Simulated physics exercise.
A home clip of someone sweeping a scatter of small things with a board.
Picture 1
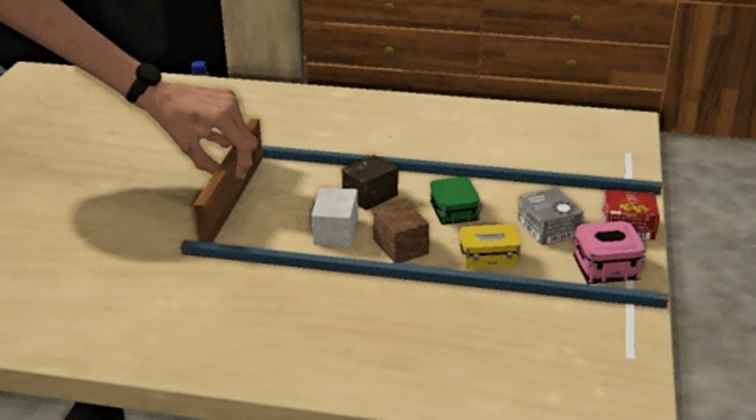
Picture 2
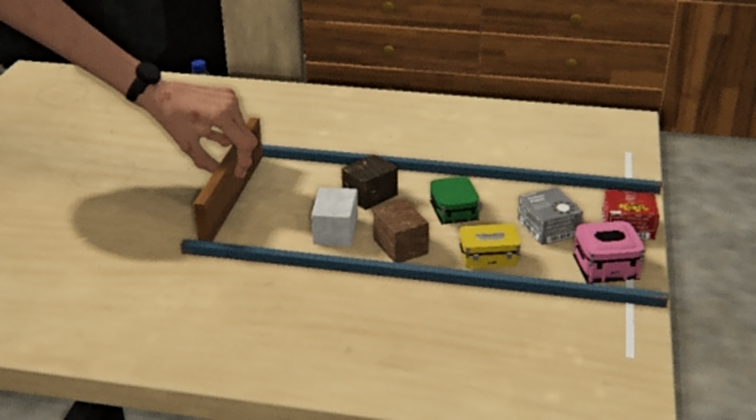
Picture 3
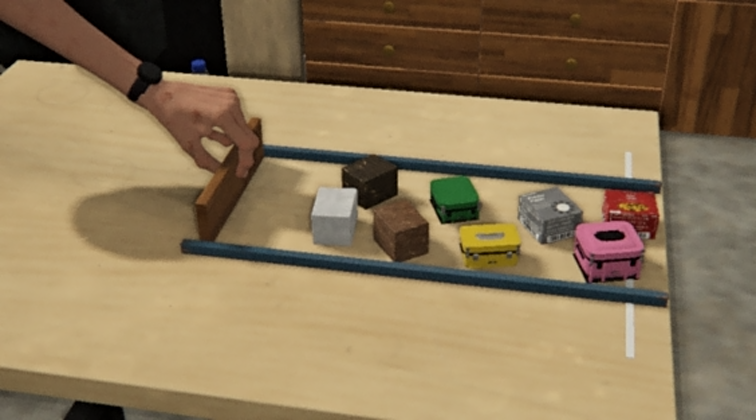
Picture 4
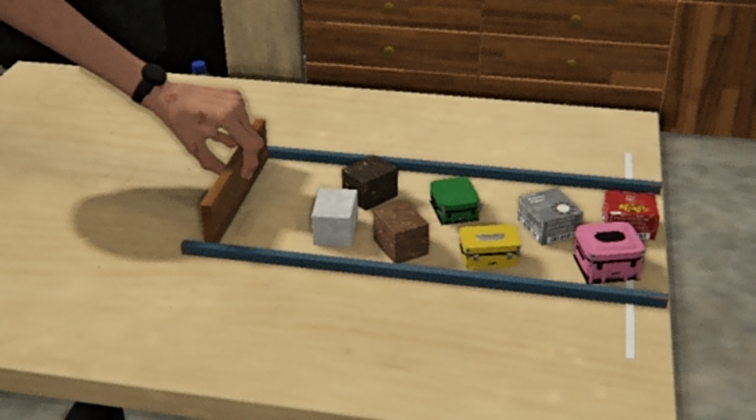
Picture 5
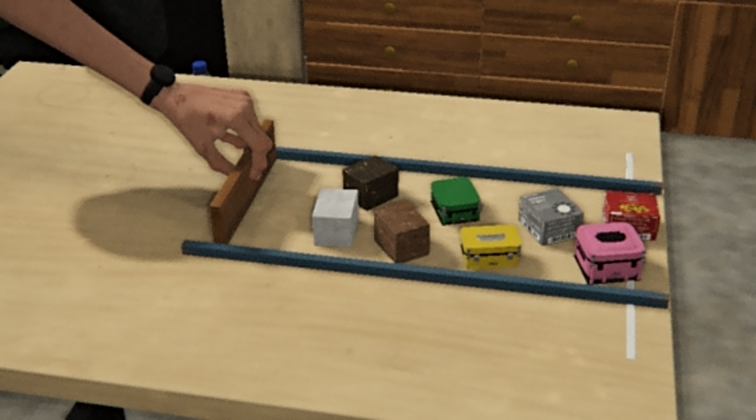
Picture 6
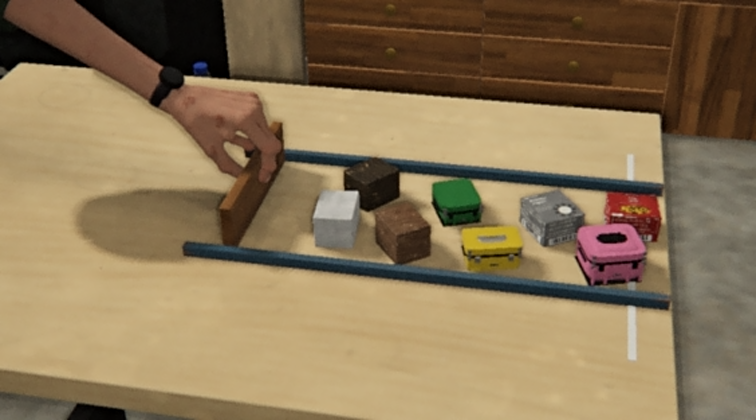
A hand slides a wooden board slightly right toward small blocks and colourful cases.
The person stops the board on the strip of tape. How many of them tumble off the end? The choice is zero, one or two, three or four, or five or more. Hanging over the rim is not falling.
Outcome: The number that fall off is five or more.
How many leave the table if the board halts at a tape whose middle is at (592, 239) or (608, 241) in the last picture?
Down on the floor: 4 and 4.
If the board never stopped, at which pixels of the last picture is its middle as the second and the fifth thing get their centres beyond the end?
First at (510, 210), next at (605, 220).
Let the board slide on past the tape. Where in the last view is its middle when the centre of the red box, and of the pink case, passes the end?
About (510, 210), and (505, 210) for the other.
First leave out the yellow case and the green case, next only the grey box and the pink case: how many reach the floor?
4 in the first case, 4 in the second.
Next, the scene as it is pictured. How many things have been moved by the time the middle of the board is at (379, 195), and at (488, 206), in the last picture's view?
First 3, then 8.
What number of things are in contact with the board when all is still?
In contact: 2.
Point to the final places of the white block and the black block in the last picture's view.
The white block at (653, 252), the black block at (652, 205).
Soon after, none off yet; red box at rest near (632, 217); pink case at rest near (610, 254); grey box at rest near (552, 217).
After that, none off yet; red box at rest near (632, 217); pink case moving near (623, 255); grey box displaced a little near (576, 223).
And then, two off so far; red box on its way down; pink case on its way down; grey box displaced well along near (658, 241).
In the end, the number that fall off is five or more; gone, brown block, green case, yellow case, grey box, pink case and red box.
